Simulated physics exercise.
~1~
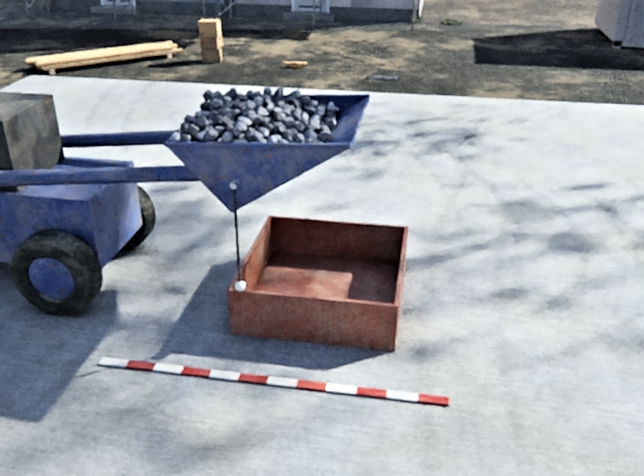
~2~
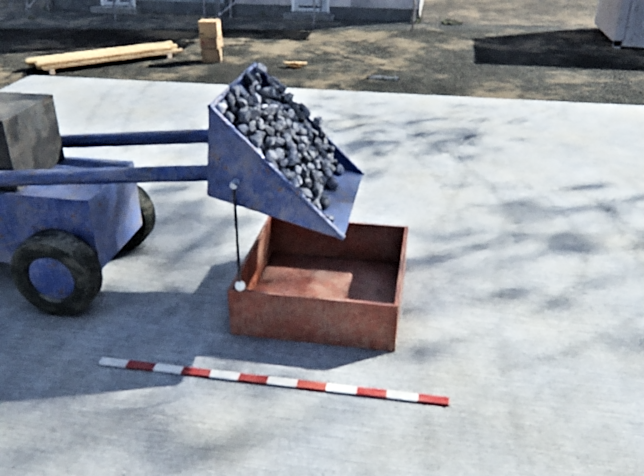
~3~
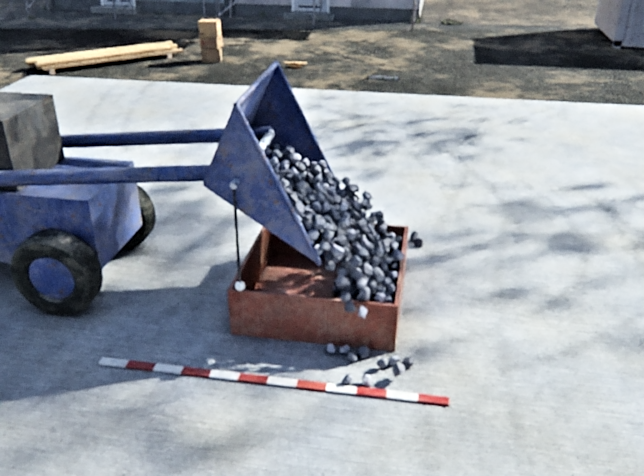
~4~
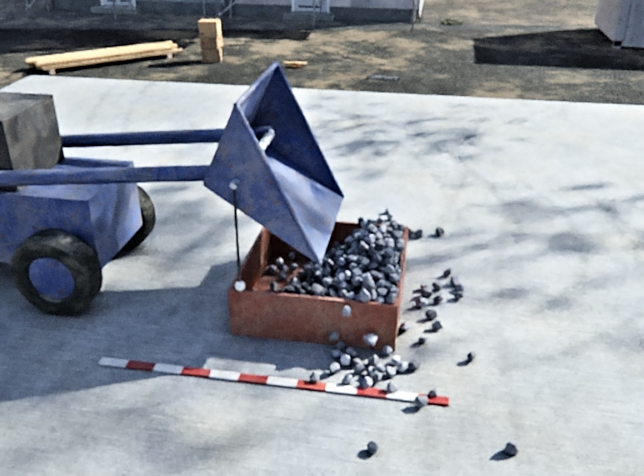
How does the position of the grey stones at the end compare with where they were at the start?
At the start the stones are heaped in the loader's raised blue bucket. By the end they are lower down and further right, mostly in the reddish box with some scattered on the concrete in front of it and to its right.
